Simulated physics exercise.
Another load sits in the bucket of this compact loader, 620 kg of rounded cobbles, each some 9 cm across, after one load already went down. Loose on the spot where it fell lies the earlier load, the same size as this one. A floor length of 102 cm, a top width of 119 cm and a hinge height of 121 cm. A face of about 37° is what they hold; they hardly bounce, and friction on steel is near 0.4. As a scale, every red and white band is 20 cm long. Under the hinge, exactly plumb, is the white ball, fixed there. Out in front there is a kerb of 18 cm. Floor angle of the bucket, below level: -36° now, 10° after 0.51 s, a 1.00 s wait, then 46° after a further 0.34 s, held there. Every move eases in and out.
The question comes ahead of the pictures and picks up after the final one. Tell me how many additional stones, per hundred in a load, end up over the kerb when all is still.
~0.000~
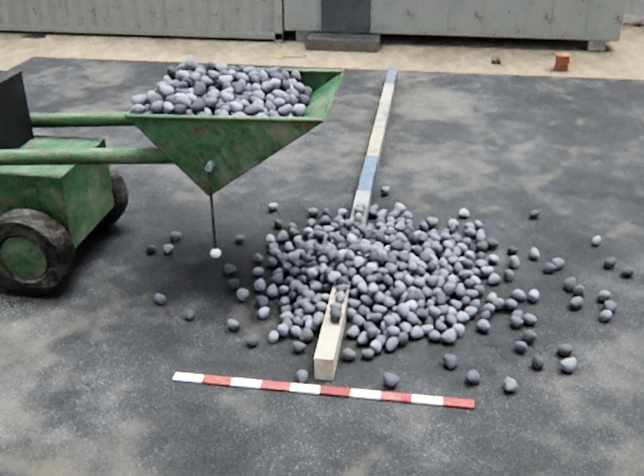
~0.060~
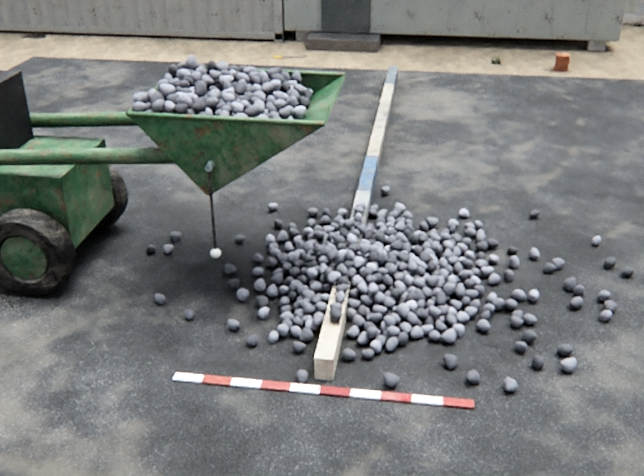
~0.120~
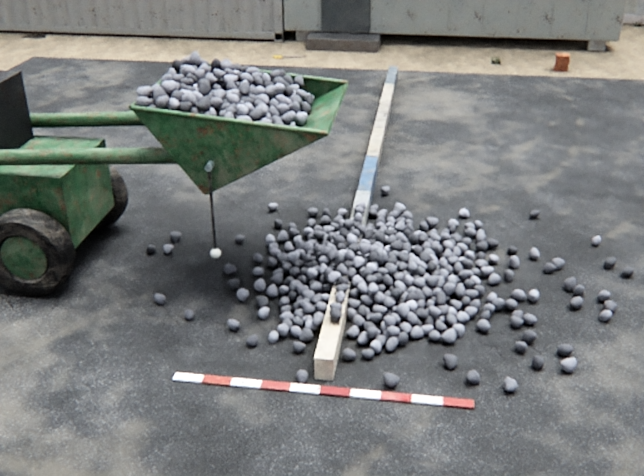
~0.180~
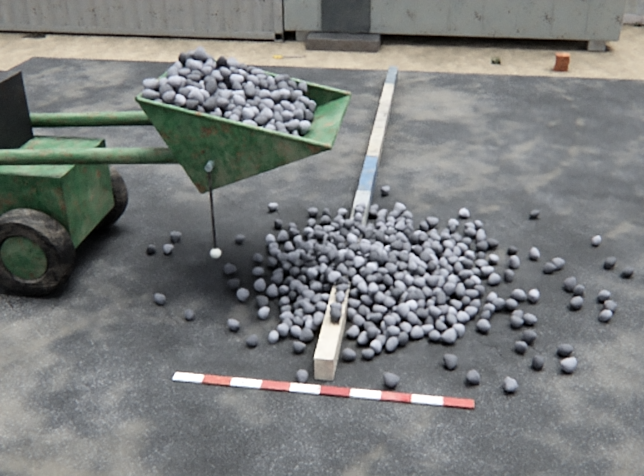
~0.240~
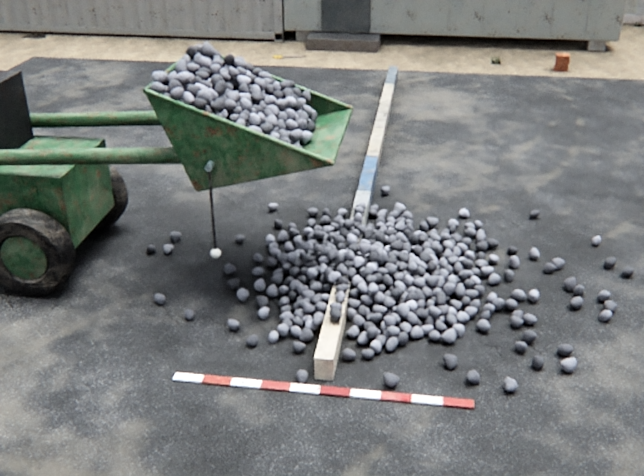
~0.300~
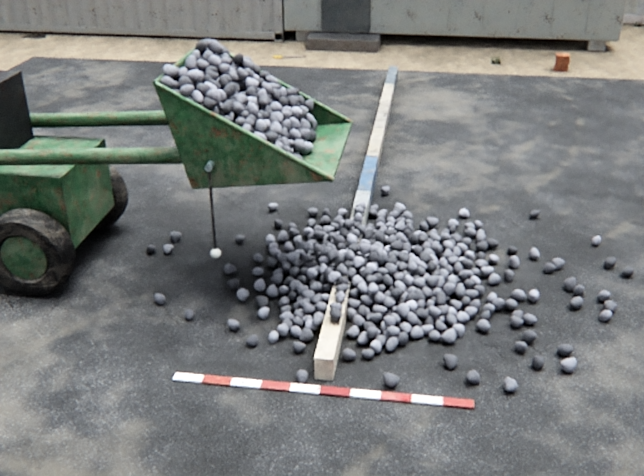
Some 42 in every hundred.
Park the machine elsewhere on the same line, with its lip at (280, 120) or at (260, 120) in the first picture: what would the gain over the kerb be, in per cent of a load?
Roughly 20 per cent, then 10 per cent.
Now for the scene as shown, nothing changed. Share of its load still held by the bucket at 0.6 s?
Roughly 100 per cent remains inside.
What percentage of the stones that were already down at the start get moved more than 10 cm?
10 %.
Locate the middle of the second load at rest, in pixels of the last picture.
The middle ends up near (335, 257).
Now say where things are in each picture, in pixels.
In the first frame, the bucket is at -36°, its lip at (322, 121); the top of the load is at (213, 74). The earlier load is highest near (351, 252), 28 cm above ground level, 32 % on this side of the kerb, 68 % over the kerb.
In the second frame, the bucket is at -34°, its lip at (324, 124); the top of the load is at (198, 71); the stones move at 0.3 m/s on average.
In the third frame, the bucket is at -30°, its lip at (328, 134); the top of the load is at (196, 68); the stones move at 0.5 m/s on average.
The fourth frame shows lip at (331, 148), floor tilted -23°, highest stones at (193, 62); the stones move at 0.6 m/s on average.
The fifth frame shows lip at (333, 164), floor tilted -15°, highest stones at (201, 57); the stones move at 0.8 m/s on average.
In the sixth frame, the bucket is at -7°, its lip at (333, 180); the top of the load is at (208, 52); the stones move at 0.7 m/s on average.
After 0.4 s the floor is at 5°; in per cent of one load, 100 in the bucket, 32 on this side of the kerb, 68 over the kerb; the foremost stones are at (614, 299).
After 0.6 s the floor is at 10°; in per cent of one load, 100 in the bucket, 33 on this side of the kerb, 68 over the kerb; the foremost stones are at (614, 299).
After 2.3 s the floor is at 46°; in per cent of one load, 12 in the bucket, 83 on this side of the kerb, 105 over the kerb; the foremost stones are at (614, 299).
After 5.0 s the floor is at 46°; in per cent of one load, 0 in the bucket, 90 on this side of the kerb, 110 over the kerb; the foremost stones are at (614, 299). Net gain over the kerb, 42.
